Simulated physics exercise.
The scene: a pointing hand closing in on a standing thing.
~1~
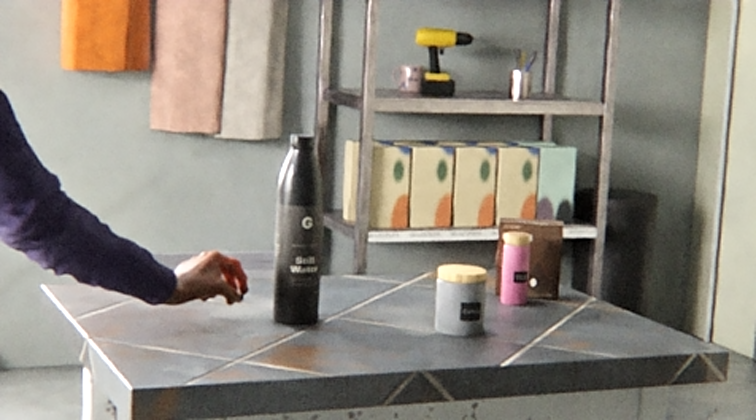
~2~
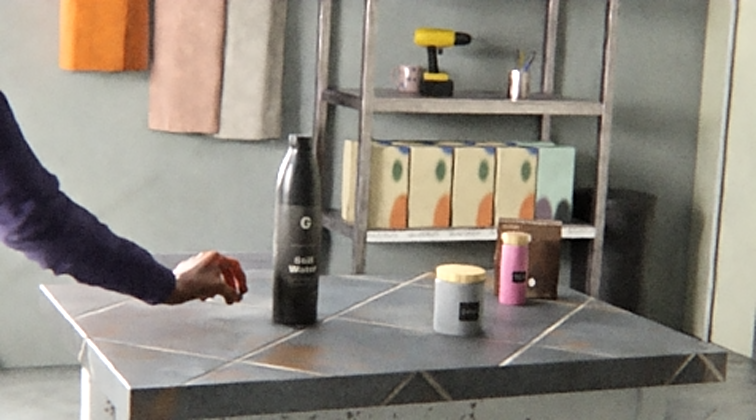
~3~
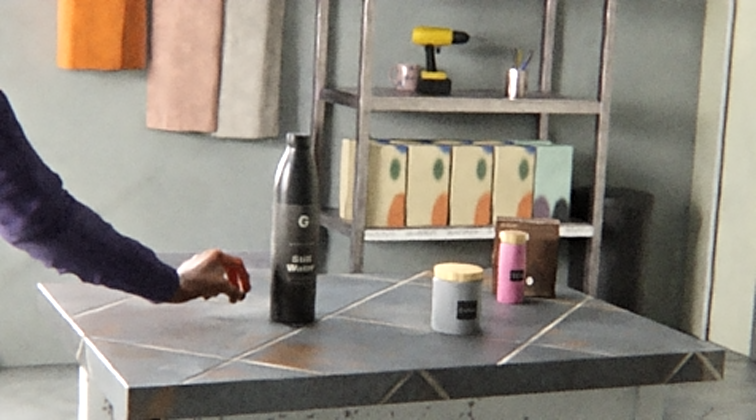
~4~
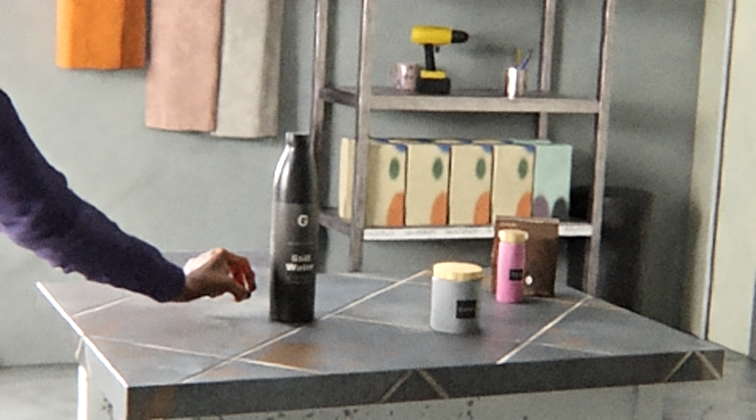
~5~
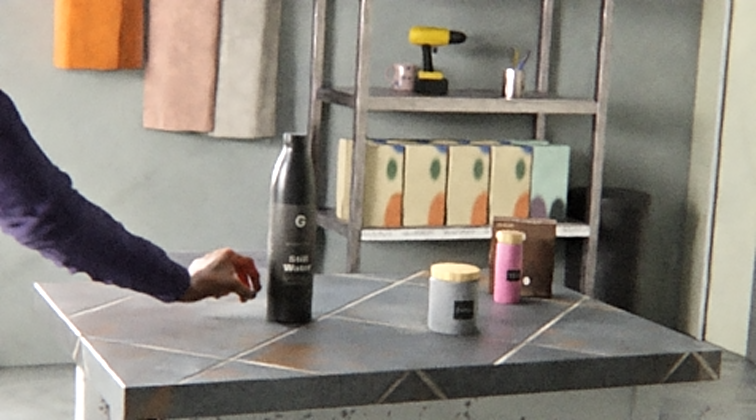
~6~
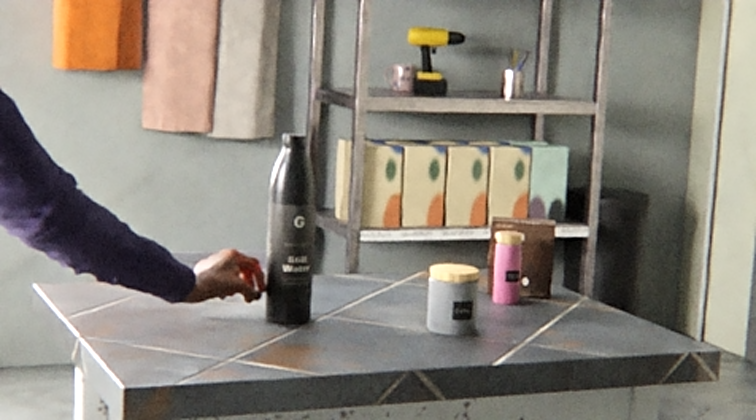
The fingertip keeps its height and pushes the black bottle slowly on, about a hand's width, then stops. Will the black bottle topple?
The black bottle keeps standing.
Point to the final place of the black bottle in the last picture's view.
Around (364, 226).
Then, 0.30 s after the last picture, black bottle slid a little near (311, 227).
Then, 0.60 s after the last picture, black bottle slid about its own width near (333, 227).
Then, 0.90 s after the last picture, black bottle slid about its own width near (354, 227).
At rest, moved from the start, black bottle. Seen from the same camera at the end, black bottle near (364, 226).
